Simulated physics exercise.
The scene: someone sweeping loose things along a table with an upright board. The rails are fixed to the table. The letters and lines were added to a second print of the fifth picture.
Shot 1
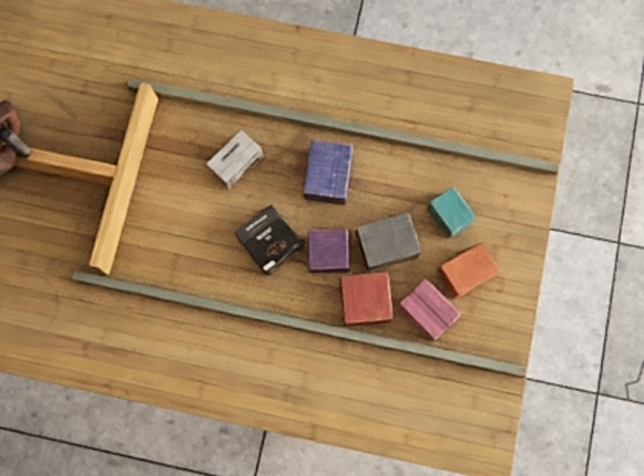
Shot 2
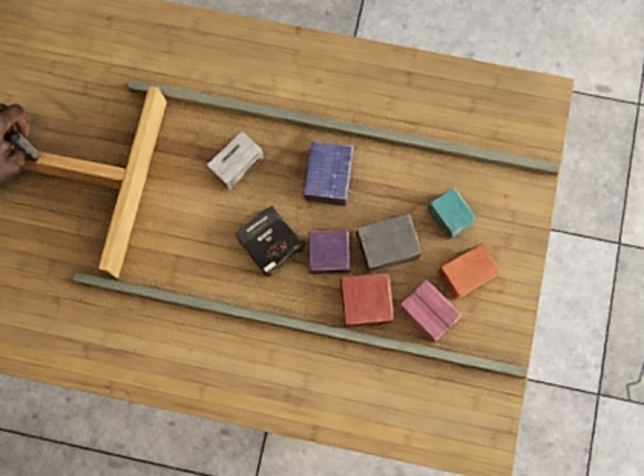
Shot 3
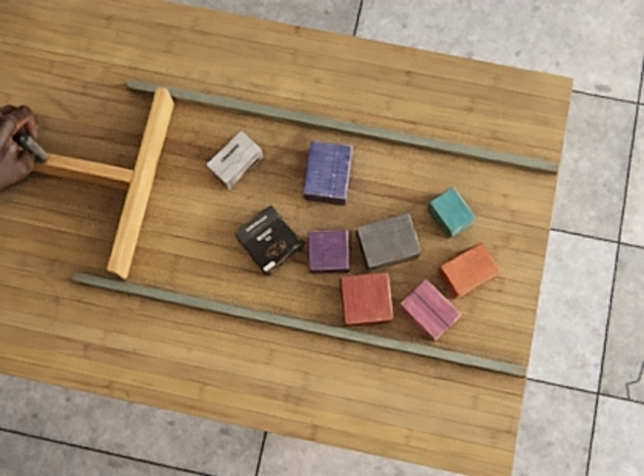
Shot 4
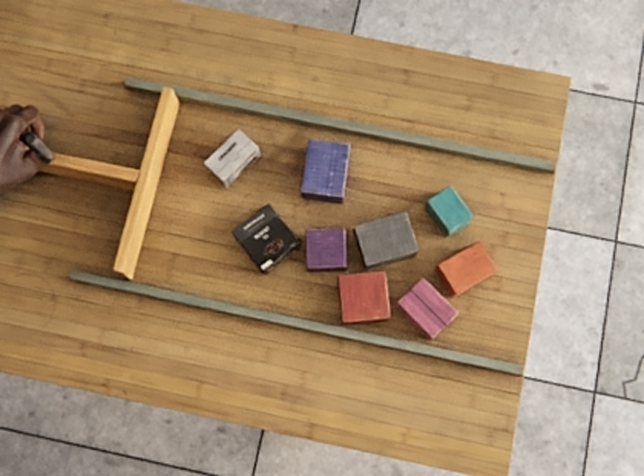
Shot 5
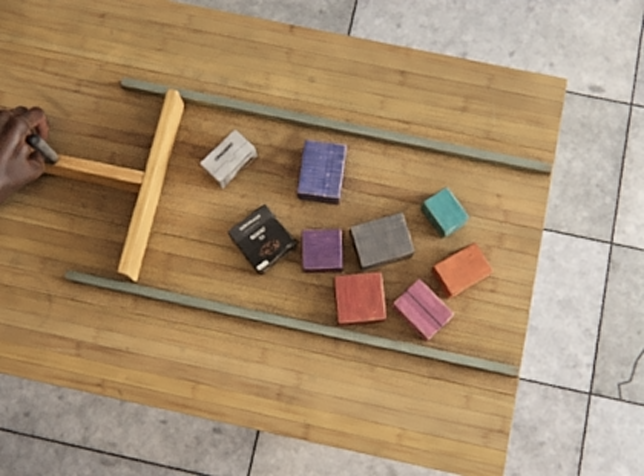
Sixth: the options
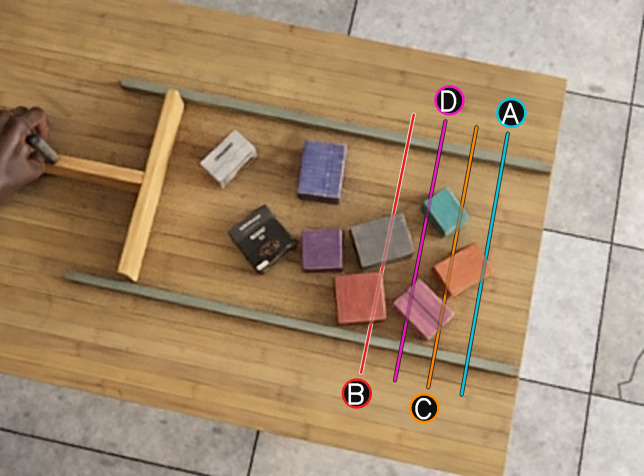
The video shows a hand at the left sliding an upright wooden board slightly rightward between two strips on a table, toward colored blocks, a white packet and a black packet, which stay in place relative to the table.
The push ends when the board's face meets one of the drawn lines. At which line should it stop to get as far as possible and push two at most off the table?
Stop at D.
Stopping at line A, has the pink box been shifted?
Yes.
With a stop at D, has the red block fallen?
No.
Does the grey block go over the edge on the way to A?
Yes.
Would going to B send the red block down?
No.
On the marked copy, A at (486, 260); B at (388, 239); C at (453, 253); D at (421, 246).
With D. Early on, board (245, 199); white packet (277, 169); black packet (280, 243).
Further on, board (343, 220); turquoise block (490, 200); orange block (476, 265).
At the end, board (420, 236); orange block over the edge; turquoise block (541, 191); one fallen.
As for the rest, A drops five; B is within the limit but short; C drops three.
